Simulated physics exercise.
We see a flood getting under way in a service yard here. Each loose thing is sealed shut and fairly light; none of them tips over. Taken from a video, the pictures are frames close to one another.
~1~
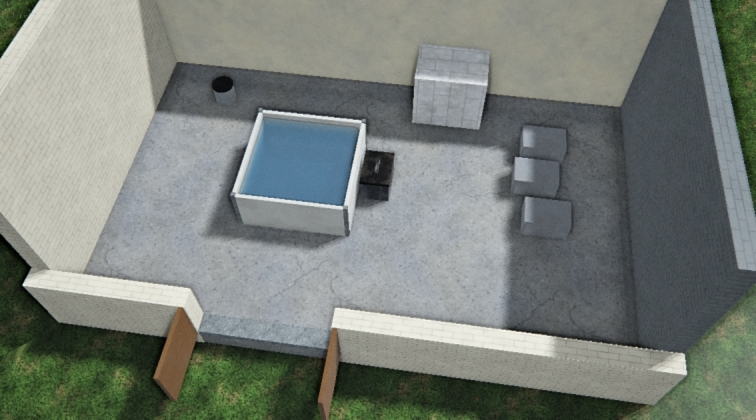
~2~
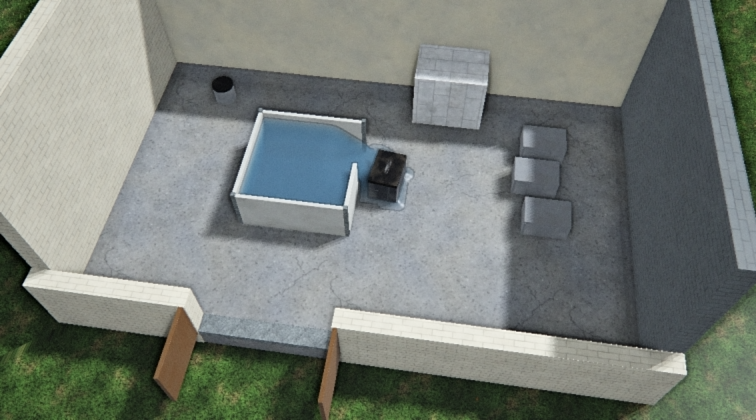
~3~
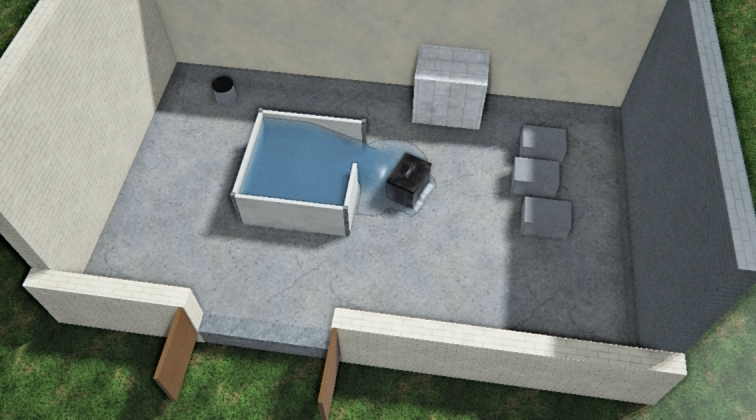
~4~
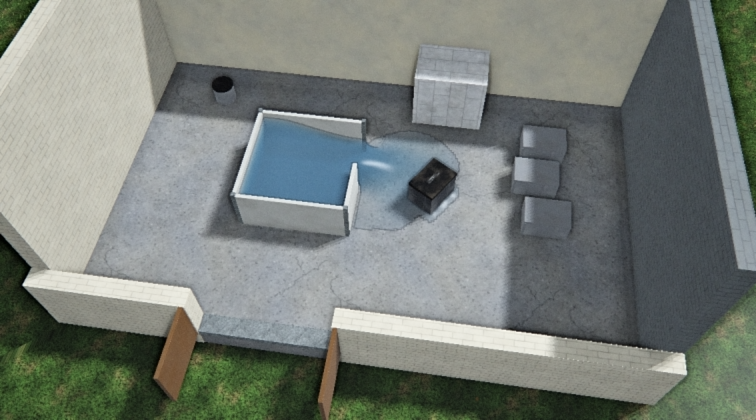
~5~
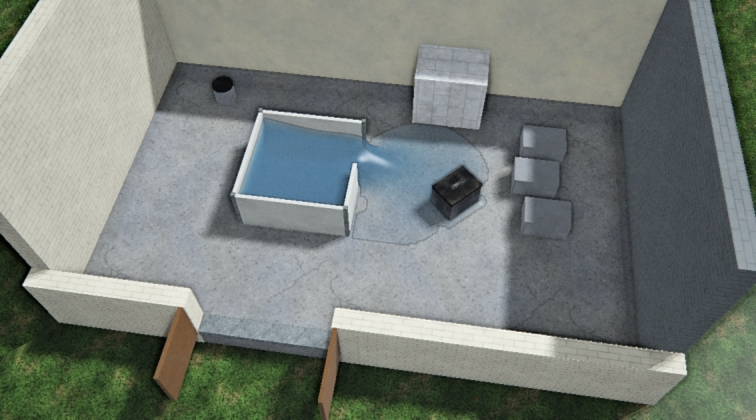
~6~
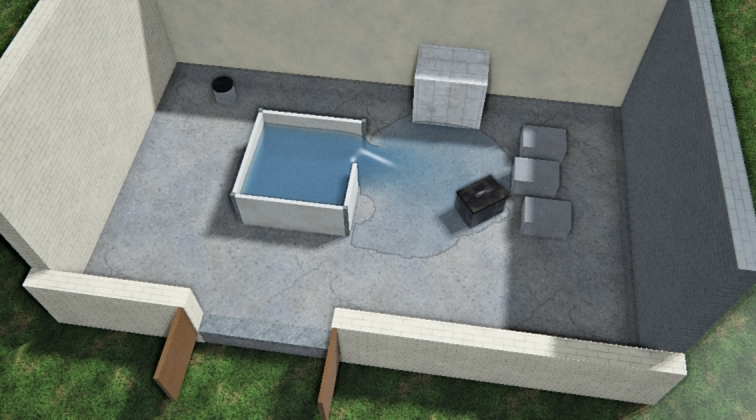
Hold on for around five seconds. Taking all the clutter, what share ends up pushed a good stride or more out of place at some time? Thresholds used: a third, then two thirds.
My call: Two thirds or above.
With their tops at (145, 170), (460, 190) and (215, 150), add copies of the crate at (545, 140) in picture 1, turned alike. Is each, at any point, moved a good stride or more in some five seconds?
Going by the order given: Stays in place, travels that far, stays in place.
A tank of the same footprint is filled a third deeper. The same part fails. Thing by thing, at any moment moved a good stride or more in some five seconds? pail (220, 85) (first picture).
My reading is that it travelled less.
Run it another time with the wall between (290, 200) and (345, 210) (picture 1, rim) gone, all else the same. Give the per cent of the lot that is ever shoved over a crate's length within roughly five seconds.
Near 0 in a hundred.
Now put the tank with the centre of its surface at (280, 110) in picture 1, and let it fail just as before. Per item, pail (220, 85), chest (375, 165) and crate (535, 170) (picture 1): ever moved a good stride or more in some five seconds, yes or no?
Taking them in turn: Kept near its start; kept near its start; got sent well off.
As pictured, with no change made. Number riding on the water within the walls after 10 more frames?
That adds up to 2.
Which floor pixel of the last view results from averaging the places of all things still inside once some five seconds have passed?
I'd put it roughly at (476, 219).
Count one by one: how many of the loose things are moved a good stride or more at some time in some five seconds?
4 in all.
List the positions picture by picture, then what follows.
A chest at (377, 167), on the bottom; a pail at (222, 84) rests on the ground; 0 of 5 have shifted, in the first picture.
A chest at (388, 167) rests on the ground, close to its start; a pail at (222, 84), on the bottom; 1 of 5 have shifted, in the second picture.
A chest at (410, 172), on the bottom, a stride from its start; a pail at (222, 84) rests on the ground; 1 of 5 have shifted, in the third picture.
A chest at (433, 178), on the bottom, a stride from its start; a pail at (222, 84), on the bottom; 1 of 5 have shifted, in the fourth picture.
A chest at (457, 185), on the bottom, a stride from its start; a pail at (222, 84) rests on the ground; 1 of 5 have shifted, in the fifth picture.
A chest at (482, 193) rests on the ground, a stride from its start; a pail at (222, 84) rests on the ground; 1 of 5 have shifted, in the sixth picture.
A moment on, 1 of 5 are well off their spots; 0 afloat.
Next, 4 of 5 are well off their spots; 2 afloat.
Later, 4 of 5 are well off their spots; 4 afloat.
In the end, 4 of 5 are well off their spots, and 4 have been at some point; 4 afloat.
